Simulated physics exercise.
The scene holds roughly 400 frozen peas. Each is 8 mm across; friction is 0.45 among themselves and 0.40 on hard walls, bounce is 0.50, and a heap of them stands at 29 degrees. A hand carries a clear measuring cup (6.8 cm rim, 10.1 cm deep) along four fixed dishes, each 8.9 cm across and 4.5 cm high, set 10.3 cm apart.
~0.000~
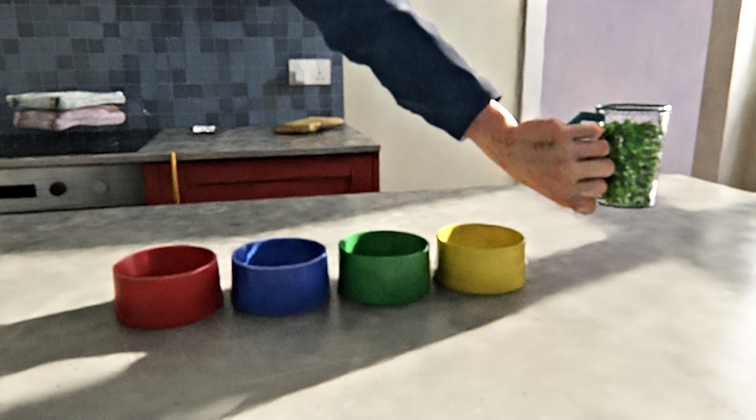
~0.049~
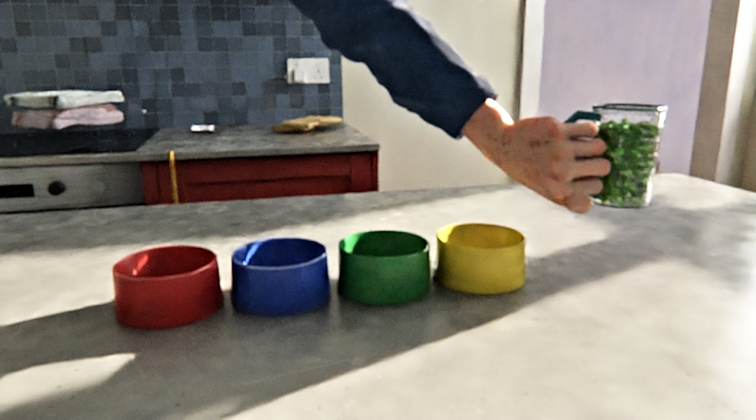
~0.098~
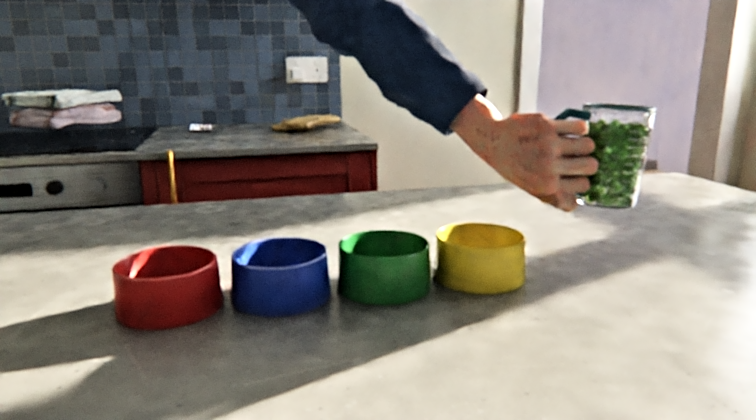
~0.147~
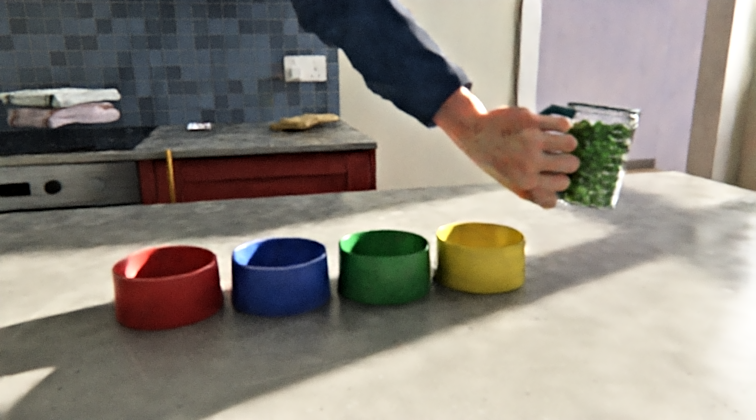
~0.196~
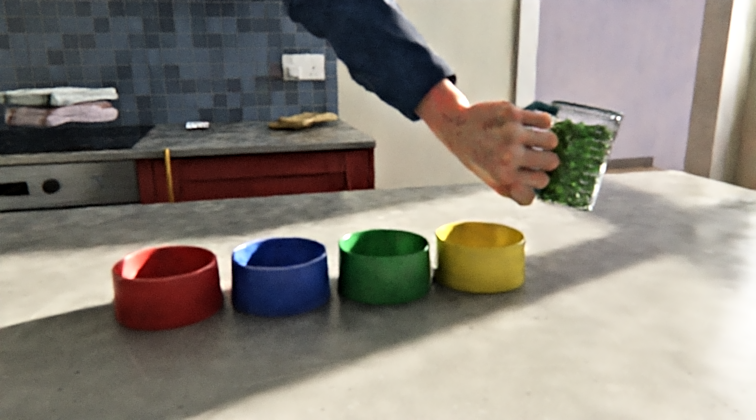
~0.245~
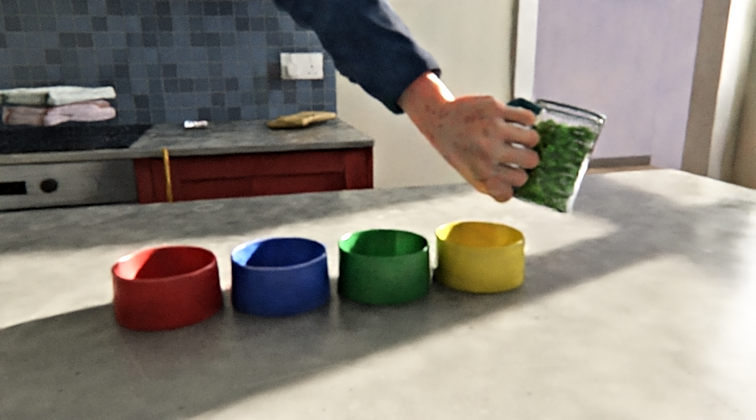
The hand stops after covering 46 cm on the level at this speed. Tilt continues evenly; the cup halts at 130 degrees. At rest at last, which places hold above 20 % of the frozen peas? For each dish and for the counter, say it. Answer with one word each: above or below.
Red below, blue above, green below, yellow below, counter above.
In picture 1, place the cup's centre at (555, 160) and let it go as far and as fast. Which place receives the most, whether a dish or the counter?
I'd say red collects the most.
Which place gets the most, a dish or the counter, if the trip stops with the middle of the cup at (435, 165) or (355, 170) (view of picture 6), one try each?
The largest share ends at yellow first and at green second.
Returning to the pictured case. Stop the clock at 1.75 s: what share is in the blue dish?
Roughly 65 in a hundred.
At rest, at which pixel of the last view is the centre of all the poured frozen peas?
When it all comes to rest, the middle is near (268, 283).
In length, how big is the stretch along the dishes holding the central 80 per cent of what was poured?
About 9 cm.
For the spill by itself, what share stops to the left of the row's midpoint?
Some 100 per cent.
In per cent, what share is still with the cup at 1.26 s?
About 90 percent of the load.
After 0.86 s, tilt 70 degrees; cup holds 100 %.
After 1.26 s, tilt 105 degrees; cup holds 90 %, blue 10 %.
After 1.75 s, tilt 130 degrees; cup holds 0 %, red 5 %, blue 65 %.
At rest (2.5 s), red 0 %, blue 65 %, green 0 %, yellow 0 %, counter 35 %.
